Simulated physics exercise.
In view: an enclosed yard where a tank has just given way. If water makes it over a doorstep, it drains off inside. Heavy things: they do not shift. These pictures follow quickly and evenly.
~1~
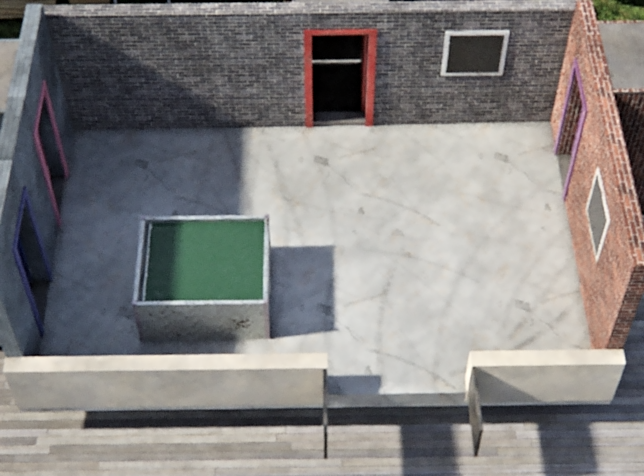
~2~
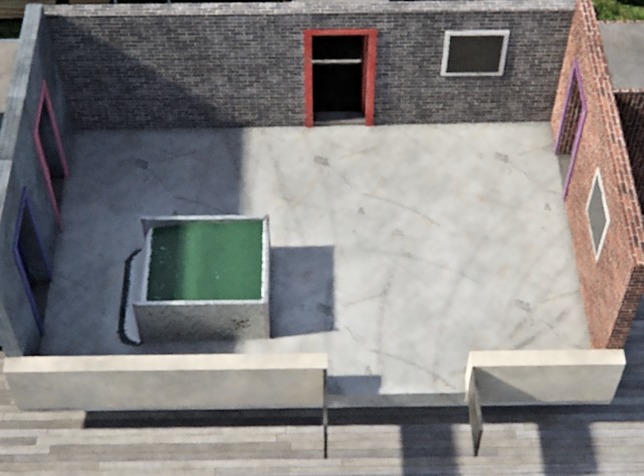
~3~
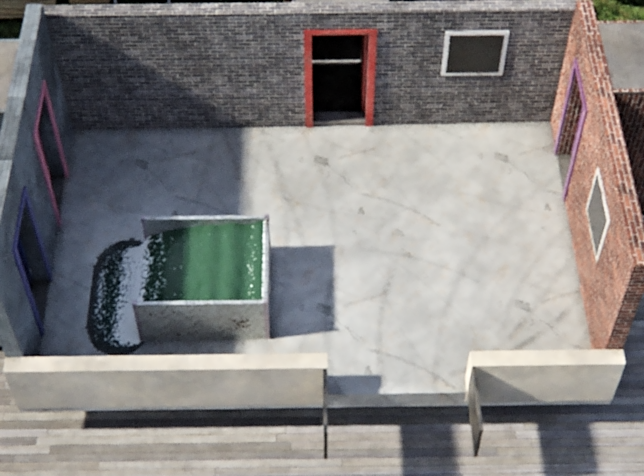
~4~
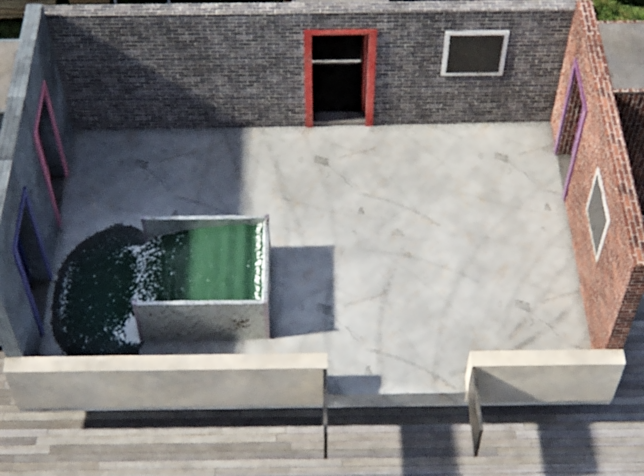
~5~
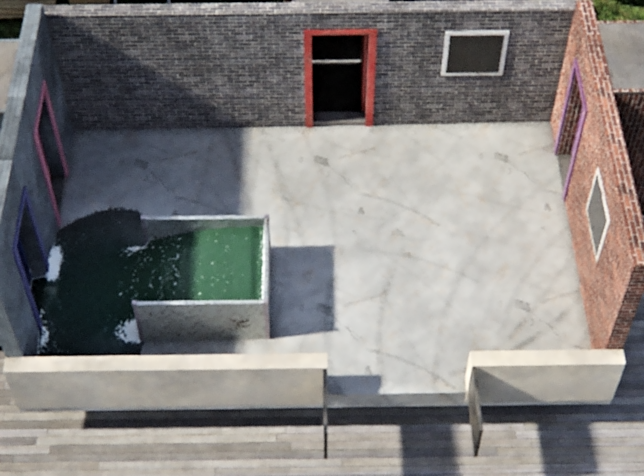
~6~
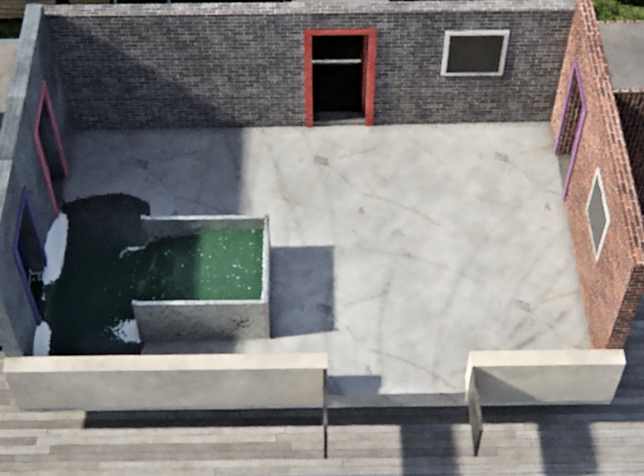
Green water pours from the tank's left side and spreads across the floor to the left wall.
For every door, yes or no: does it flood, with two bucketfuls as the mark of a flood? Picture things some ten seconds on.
Red door: No, purple door: No, pink door: Yes, blue door: Yes.
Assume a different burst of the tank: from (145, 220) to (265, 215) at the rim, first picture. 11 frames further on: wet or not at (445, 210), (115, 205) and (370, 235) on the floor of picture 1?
Unwetted, submerged, unwetted.
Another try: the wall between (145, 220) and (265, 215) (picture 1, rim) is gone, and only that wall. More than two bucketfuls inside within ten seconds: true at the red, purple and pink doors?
Going door by door: The red door gets too much, the purple door gets too much, and the pink door gets too much.
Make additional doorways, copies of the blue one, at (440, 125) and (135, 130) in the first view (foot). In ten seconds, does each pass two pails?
First: Remains below. Second: Gets beyond it.
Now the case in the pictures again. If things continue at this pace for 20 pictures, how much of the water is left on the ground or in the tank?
About 66 per cent.
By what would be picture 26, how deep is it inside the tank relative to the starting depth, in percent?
My reading is 12 %.
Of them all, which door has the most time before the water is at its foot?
It is the purple-painted one.
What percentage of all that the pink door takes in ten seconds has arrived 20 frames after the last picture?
By then roughly 80 percent of the ten-second total is in.
A moment on, water covers 15 % of the floor; the red door not reached, the purple door not reached, the pink door under two buckets in, the blue door far over two buckets in.
Next, water covers 25 % of the floor; the red door not reached, the purple door not reached, the pink door over two buckets in, the blue door far over two buckets in.
Then, water covers 40 % of the floor; the red door wet at the sill, nothing in, the purple door not reached, the pink door over two buckets in, the blue door far over two buckets in.
Later, water covers 85 % of the floor; the red door wet at the sill, nothing in, the purple door not reached, the pink door over two buckets in, the blue door far over two buckets in.
In the end, water covers 95 % of the floor; the red door wet at the sill, nothing in, the purple door under two buckets in, the pink door over two buckets in, the blue door far over two buckets in.
